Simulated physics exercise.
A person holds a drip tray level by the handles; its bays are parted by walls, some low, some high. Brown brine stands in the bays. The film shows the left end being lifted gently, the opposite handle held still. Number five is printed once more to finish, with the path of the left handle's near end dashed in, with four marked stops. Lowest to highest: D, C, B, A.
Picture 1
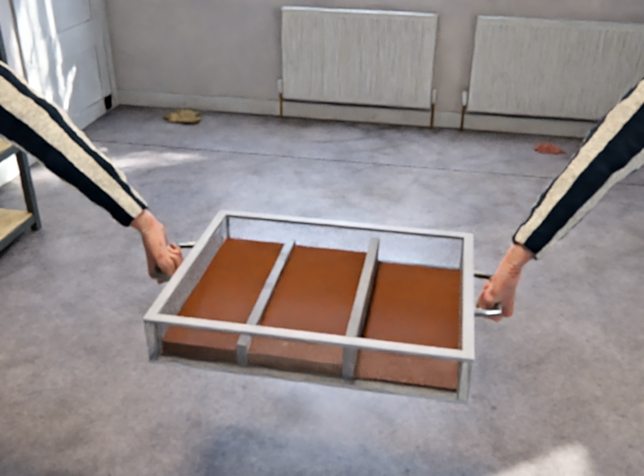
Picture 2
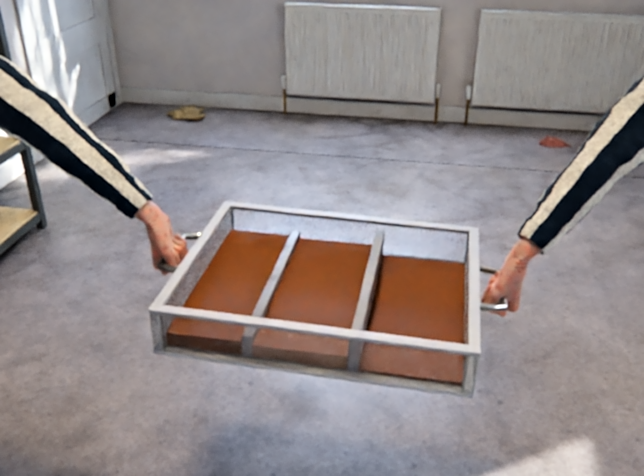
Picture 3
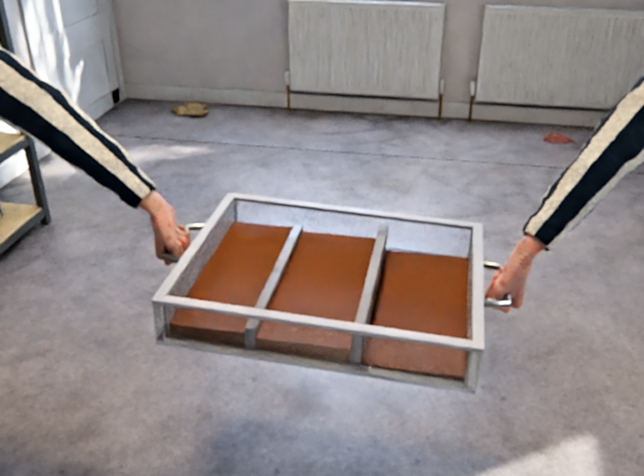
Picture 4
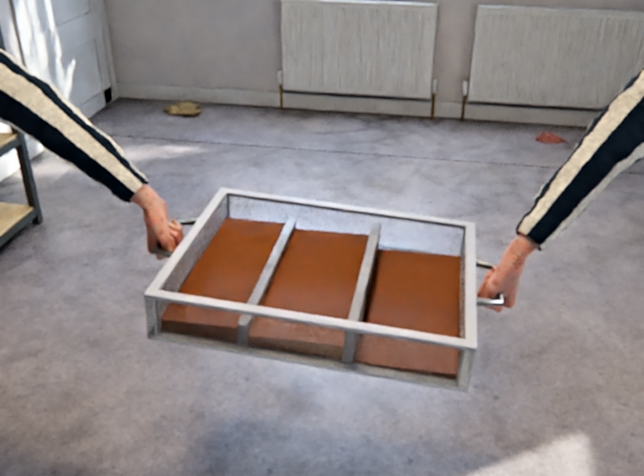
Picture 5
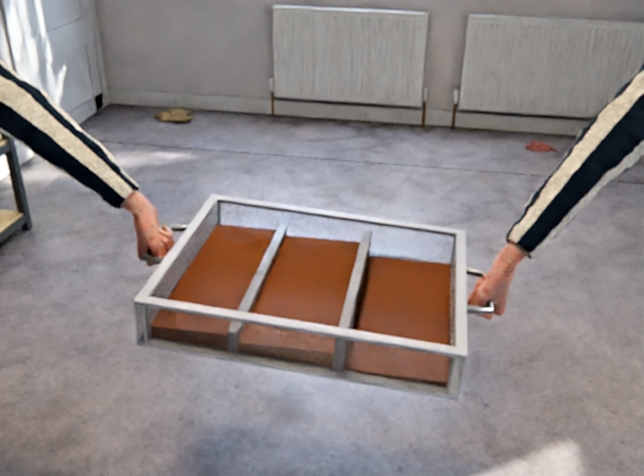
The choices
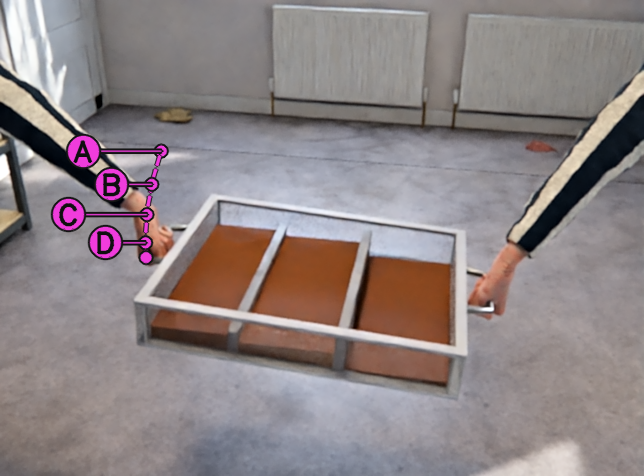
A person holds a tray of brown liquid by its handles, tilting it slightly rightward.
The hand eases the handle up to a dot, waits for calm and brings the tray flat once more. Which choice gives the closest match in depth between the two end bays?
A beats the others.
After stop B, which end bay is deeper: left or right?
The left end bay.
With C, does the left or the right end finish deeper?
The left one.
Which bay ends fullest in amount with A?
It is the middle one.
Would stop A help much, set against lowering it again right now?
Yes.
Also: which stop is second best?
That would be B.
In magenta, A at (161, 151); B at (151, 184); C at (146, 214); D at (145, 242).
If A is chosen, the two end bays stand about equally deep; nothing spills.
If B is chosen, the left end bay stands much deeper than the other; nothing spills.
If C is chosen, the left end bay stands much deeper than the other; nothing spills.
If D is chosen, the left end bay stands much deeper than the other; nothing spills.
